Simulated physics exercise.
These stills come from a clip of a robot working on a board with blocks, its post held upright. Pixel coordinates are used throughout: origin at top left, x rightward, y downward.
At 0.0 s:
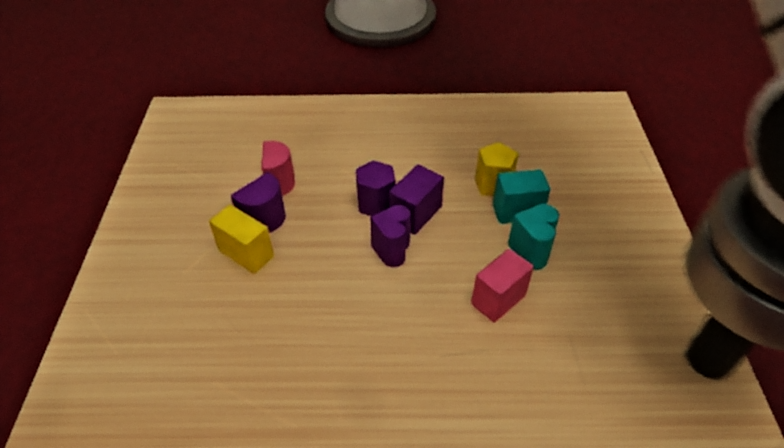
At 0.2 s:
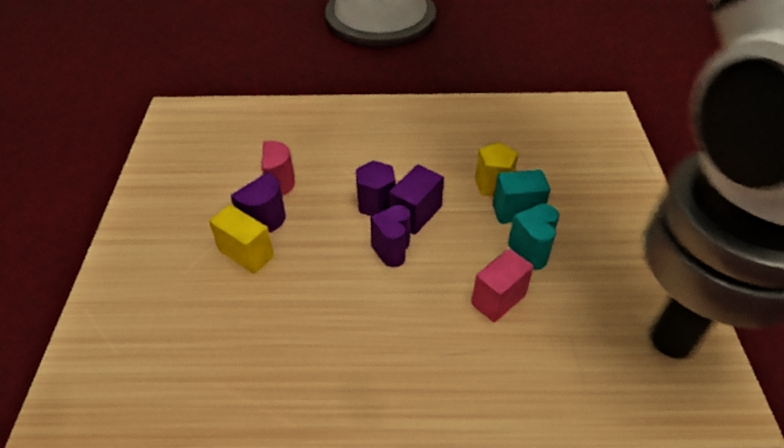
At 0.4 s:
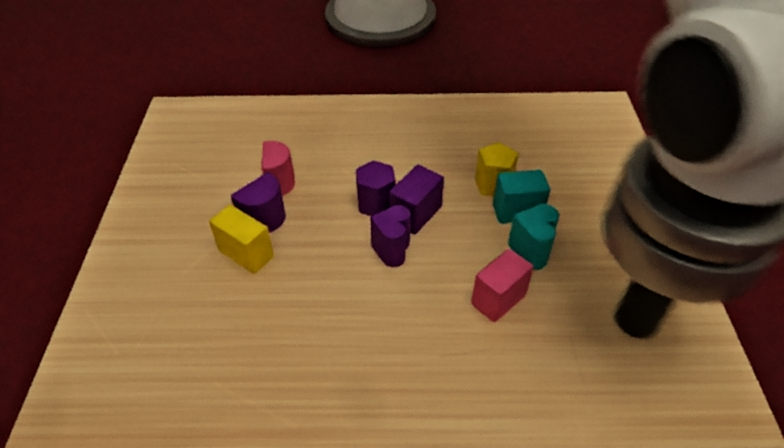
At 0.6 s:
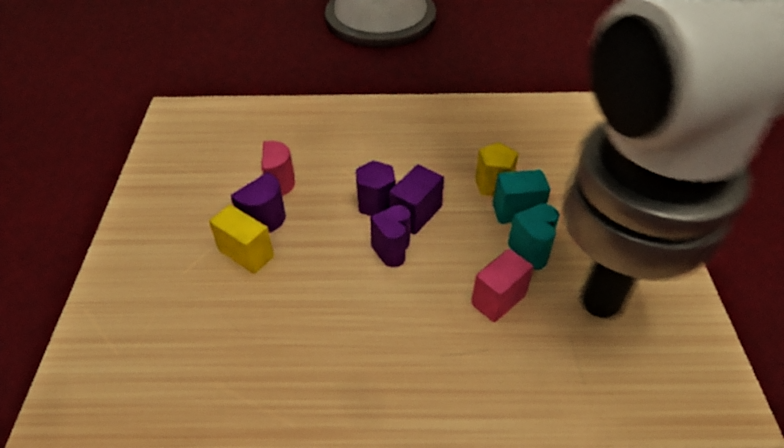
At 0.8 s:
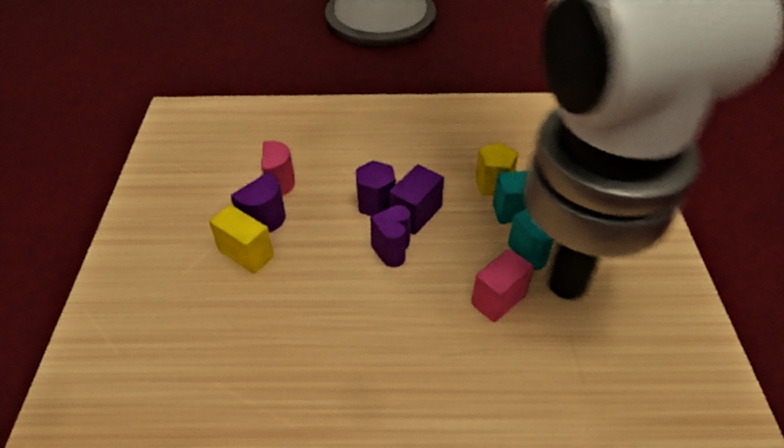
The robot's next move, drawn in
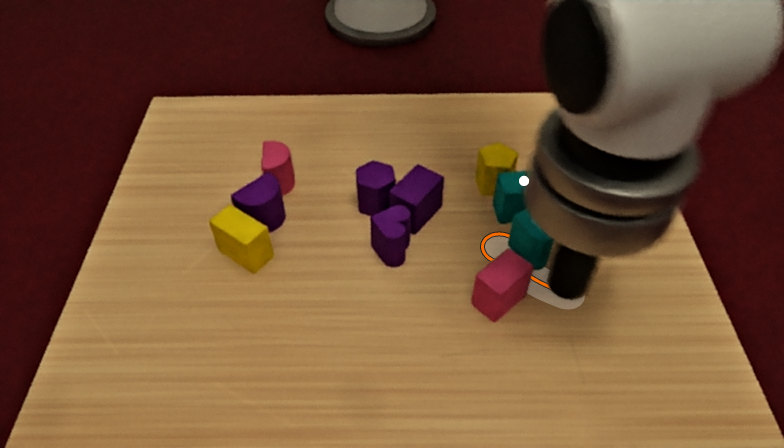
On a wooden board scattered with small colored blocks, a robot arm with a dark post moved in from the right, gliding left and slightly upward toward the pink and turquoise blocks, which stayed still.
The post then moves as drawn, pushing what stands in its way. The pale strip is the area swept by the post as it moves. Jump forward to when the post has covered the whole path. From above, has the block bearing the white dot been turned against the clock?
No.
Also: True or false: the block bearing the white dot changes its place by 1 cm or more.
It is true.
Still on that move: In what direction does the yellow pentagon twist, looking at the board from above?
Prediction: Counterclockwise.
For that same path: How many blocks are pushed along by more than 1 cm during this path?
The count will be 3 or more.
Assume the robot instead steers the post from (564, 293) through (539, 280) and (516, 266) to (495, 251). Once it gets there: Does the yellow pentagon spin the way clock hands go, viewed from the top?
I believe not.
Path on the board, from (564, 293) via (538, 281) and (517, 266), ending at (501, 248); the dot is on the turquoise rectangle.
The first path, step by step. Halfway along, post at (528, 264); turquoise heart block at (532, 210), turned 25° clockwise.
At the end, post at (503, 239); yellow pentagon at (498, 143), turned 35° anticlockwise; pink rectangle in place; turquoise rectangle at (526, 167), turned 30° clockwise; turquoise heart block at (518, 189), turned 50° clockwise.
